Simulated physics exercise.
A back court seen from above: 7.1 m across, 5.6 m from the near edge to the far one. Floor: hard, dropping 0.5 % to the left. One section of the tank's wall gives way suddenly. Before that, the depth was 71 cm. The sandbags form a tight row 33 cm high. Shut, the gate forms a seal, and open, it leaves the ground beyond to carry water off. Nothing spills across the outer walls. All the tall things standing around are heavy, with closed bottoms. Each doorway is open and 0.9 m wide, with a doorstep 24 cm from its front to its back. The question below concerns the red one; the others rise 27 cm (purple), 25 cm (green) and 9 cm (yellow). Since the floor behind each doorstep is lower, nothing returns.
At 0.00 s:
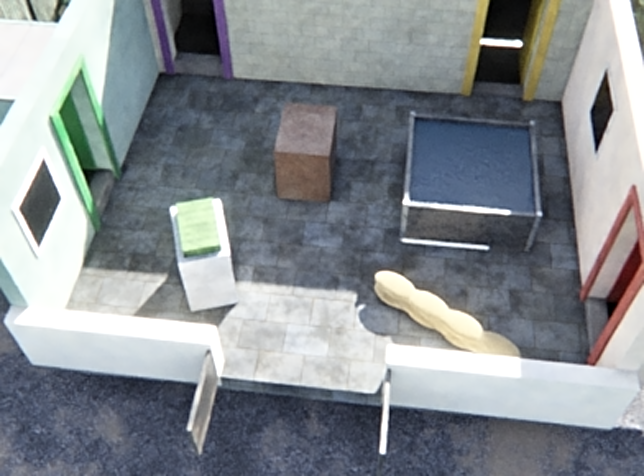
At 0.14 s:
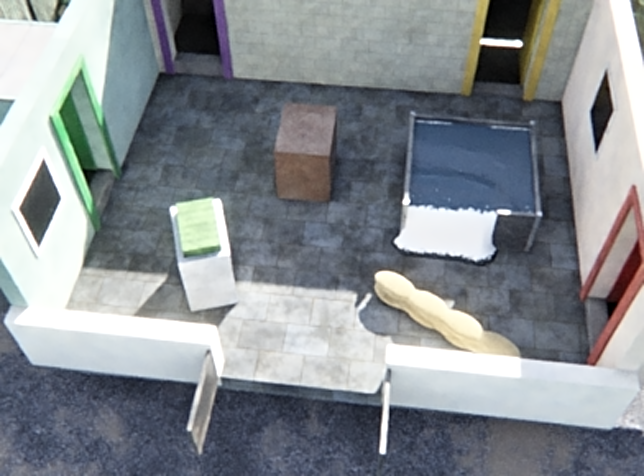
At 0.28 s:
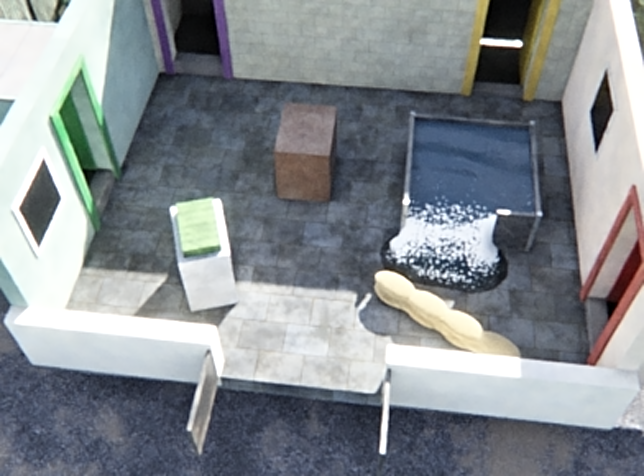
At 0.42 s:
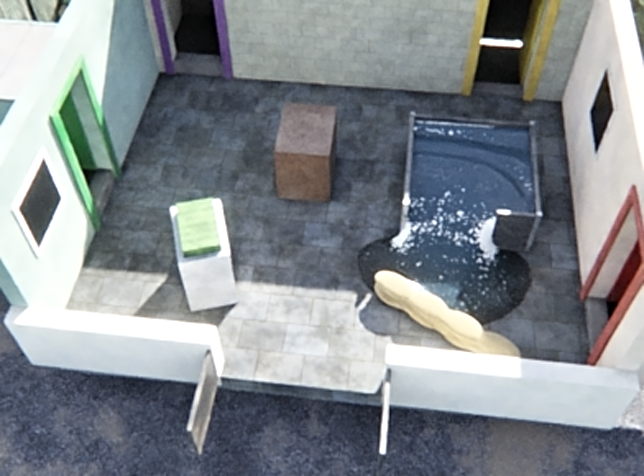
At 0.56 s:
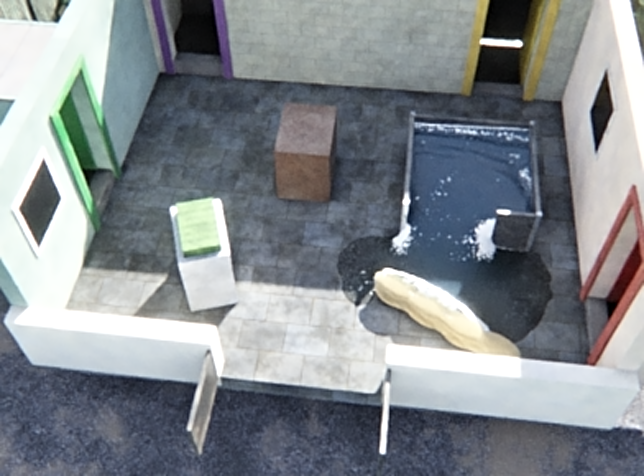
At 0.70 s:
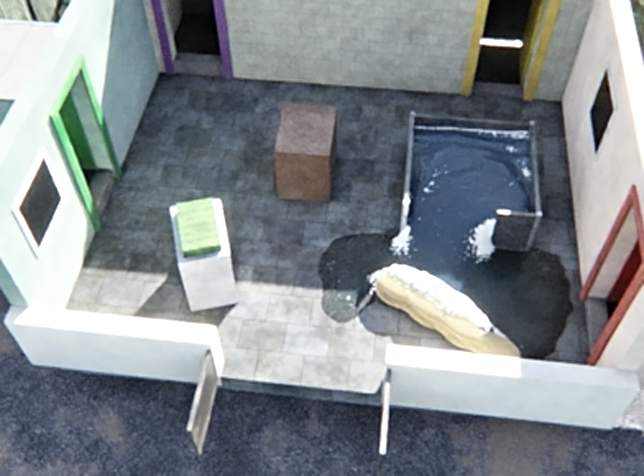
A walled back court with dark grey paving is seen from above, its camera still. A tank of dark blue water stands at the right, near a brown block, a white stand with a green top, a lumpy tan barrier, and green, purple, yellow and red doorways. The tank's front gives way, and white, foaming water pours out, spreads in a dark pool both ways and washes against the tan barrier.
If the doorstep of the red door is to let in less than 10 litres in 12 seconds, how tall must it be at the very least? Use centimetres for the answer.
At the very least, close to 34 cm.
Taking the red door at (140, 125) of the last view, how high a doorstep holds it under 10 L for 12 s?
Roughly 9.5 cm, give or take.
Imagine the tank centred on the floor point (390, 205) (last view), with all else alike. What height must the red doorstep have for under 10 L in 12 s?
Minimum: Approx. 13.5 cm.
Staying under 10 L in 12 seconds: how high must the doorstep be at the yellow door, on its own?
The yellow door needs around 8.0 cm.
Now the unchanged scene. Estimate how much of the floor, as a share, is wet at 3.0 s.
Some 45 per cent of it.
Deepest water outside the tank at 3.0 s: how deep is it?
Max depth: Around 30 cm.
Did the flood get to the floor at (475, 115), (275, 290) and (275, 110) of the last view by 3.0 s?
In turn: Dry, flooded, dry.
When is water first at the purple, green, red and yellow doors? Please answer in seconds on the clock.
The purple door at 5.0 s, the green door at 3.0 s, the red door at 0.9 s, the yellow door at 4.0 s.
After 1.4 s water covers 20 % of the floor, deepest (48 cm) near (409, 286); 9 cm at the red door, 2 litres in over its 15 cm doorstep.
After 3.0 s water covers 45 % of the floor, deepest (30 cm) near (590, 399); 27 cm at the red door, 149 litres in over its 15 cm doorstep.
After 12.0 s water covers 95 % of the floor, deepest (10 cm) near (182, 123); 5 cm at the red door, 209 litres in over its 15 cm doorstep.
At the red door as built, the water arrived by 0.9 s and peaked near 32 cm at 2.2 s.
Run again over the same 12 s with other heights there, 37 litres in over 28 cm, 2 litres over 38 cm. The limit of 10 litres is kept from about 34 cm up.
